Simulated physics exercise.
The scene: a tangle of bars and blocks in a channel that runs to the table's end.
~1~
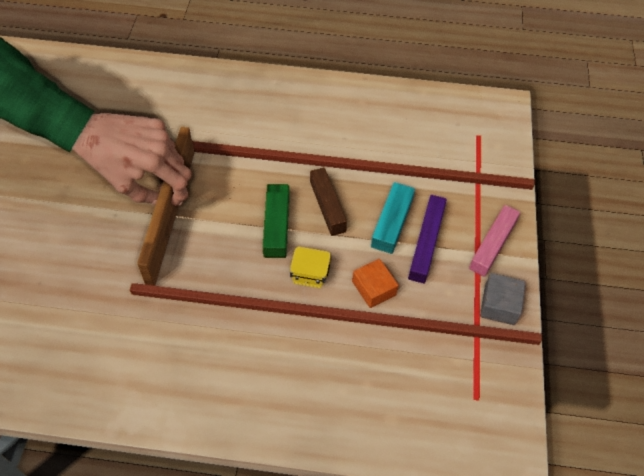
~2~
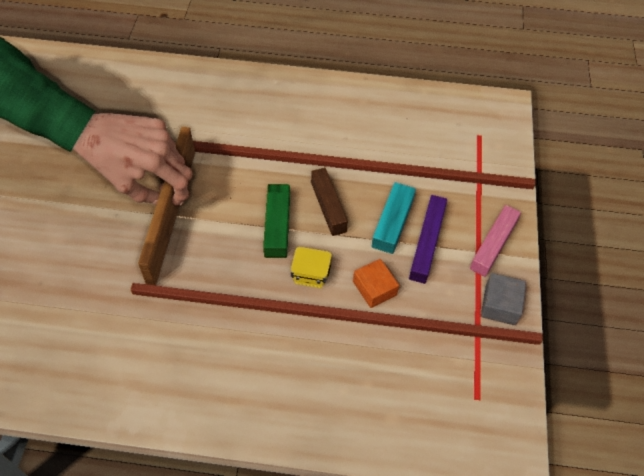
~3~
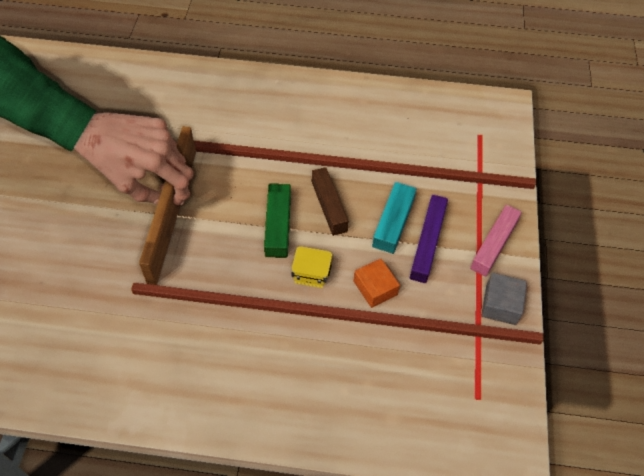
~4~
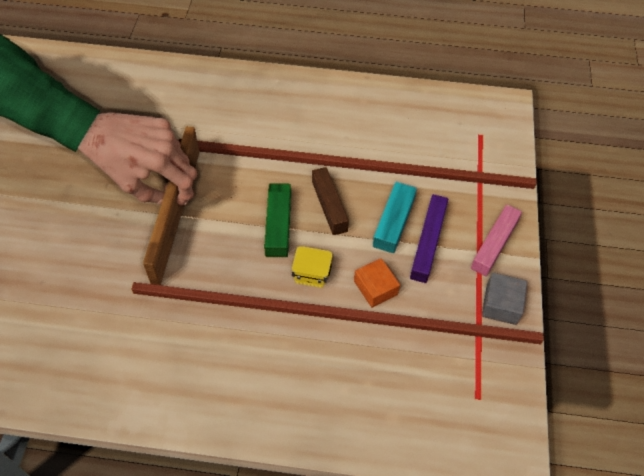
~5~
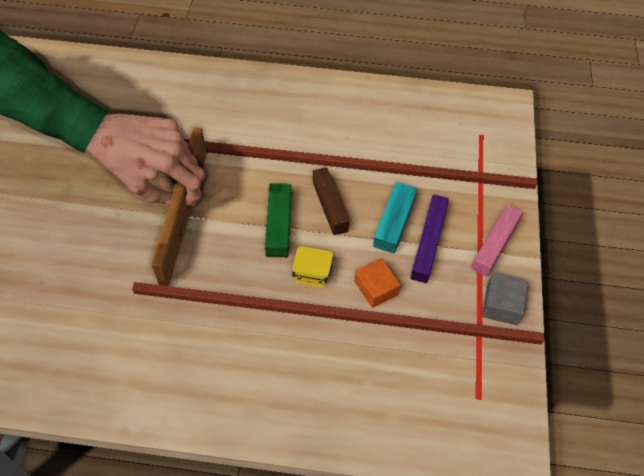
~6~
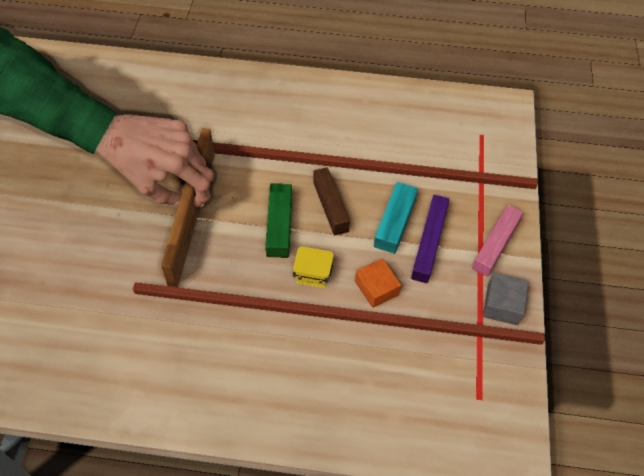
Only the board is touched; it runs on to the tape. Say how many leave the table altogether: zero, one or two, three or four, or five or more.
As it turns out, the number that fall off is three or four.
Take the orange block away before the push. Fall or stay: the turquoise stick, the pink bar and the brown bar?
The turquoise stick stays on; the pink bar drops off; the brown bar is kept.
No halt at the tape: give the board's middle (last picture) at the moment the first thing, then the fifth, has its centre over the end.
First at (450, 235), next at (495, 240).
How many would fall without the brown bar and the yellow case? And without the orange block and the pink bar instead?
The counts: 1 and 1.
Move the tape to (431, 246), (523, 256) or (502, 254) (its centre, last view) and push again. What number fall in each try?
Try by try, 0, 6 and 5.
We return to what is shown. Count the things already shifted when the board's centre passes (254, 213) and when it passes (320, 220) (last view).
At the one place 0, at the other 4.
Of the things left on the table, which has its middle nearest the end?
That is the turquoise stick.
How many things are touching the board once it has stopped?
2 of them.
Soon after, none off yet; grey block at rest near (506, 299); pink bar at rest near (498, 240); purple stick at rest near (431, 238).
After that, none off yet; grey block at rest near (506, 299); pink bar at rest near (498, 240); purple stick displaced a little near (464, 242).
In the end, the number that fall off is three or four; gone, purple stick, pink bar and grey block.
